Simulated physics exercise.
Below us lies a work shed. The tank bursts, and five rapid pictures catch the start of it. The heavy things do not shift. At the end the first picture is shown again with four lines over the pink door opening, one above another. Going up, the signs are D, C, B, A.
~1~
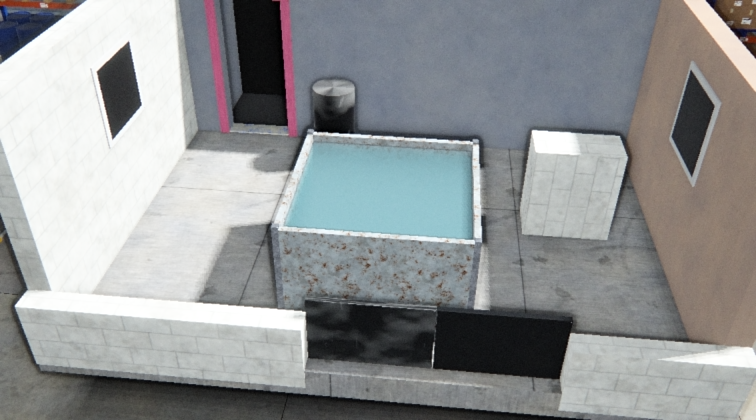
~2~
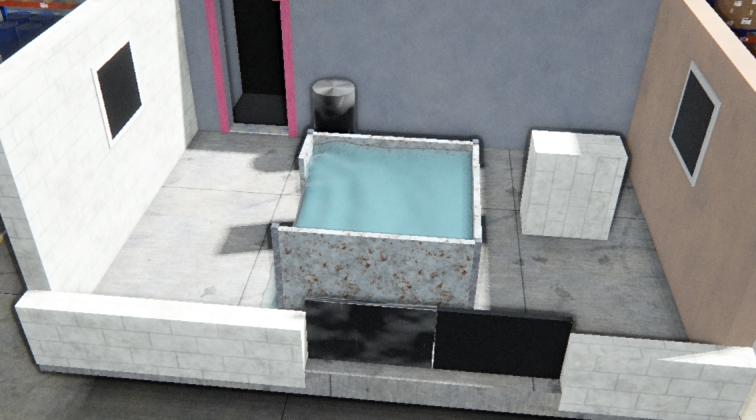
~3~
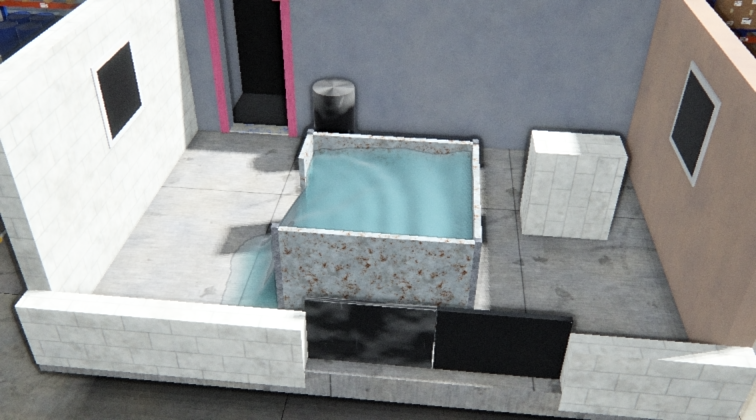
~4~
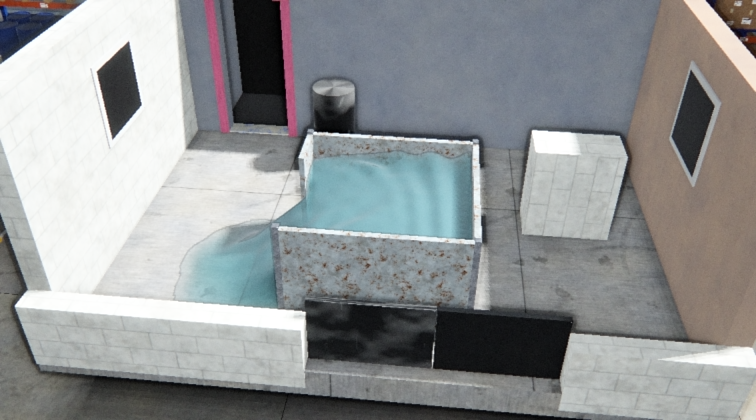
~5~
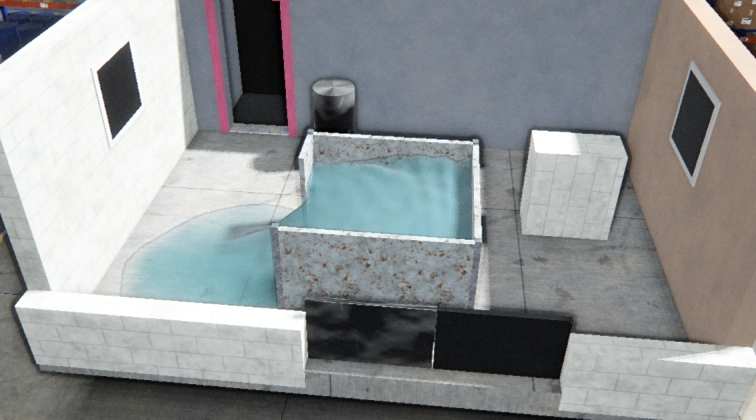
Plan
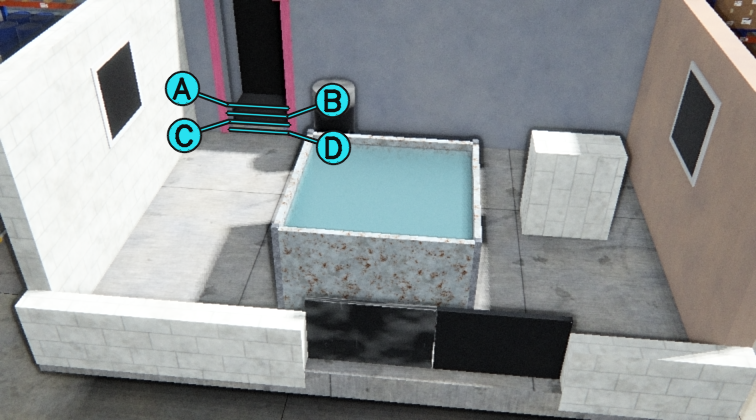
The clip opens on a work shed seen from above, with still blue water filling a square stone-walled tank near a pink doorway. The tank's left side opens, the water ripples and its level lowers, and a pool pours out and widens leftward across the concrete floor, reaching toward the white wall.
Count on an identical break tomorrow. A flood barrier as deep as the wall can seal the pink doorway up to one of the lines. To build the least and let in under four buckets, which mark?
The limit is A.
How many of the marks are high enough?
One of them.
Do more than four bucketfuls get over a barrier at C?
Yes.
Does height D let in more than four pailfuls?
Yes, it does.
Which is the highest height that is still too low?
The answer is B.
In cyan, A at (257, 106); B at (258, 114); C at (258, 123); D at (259, 131); from the bottom up D, C, B, A.
If A is chosen, a bucket or two gets in.
If B is chosen, about 11 bucketfuls get in.
If C is chosen, dozens of bucketfuls pour in.
If D is chosen, dozens of bucketfuls pour in.
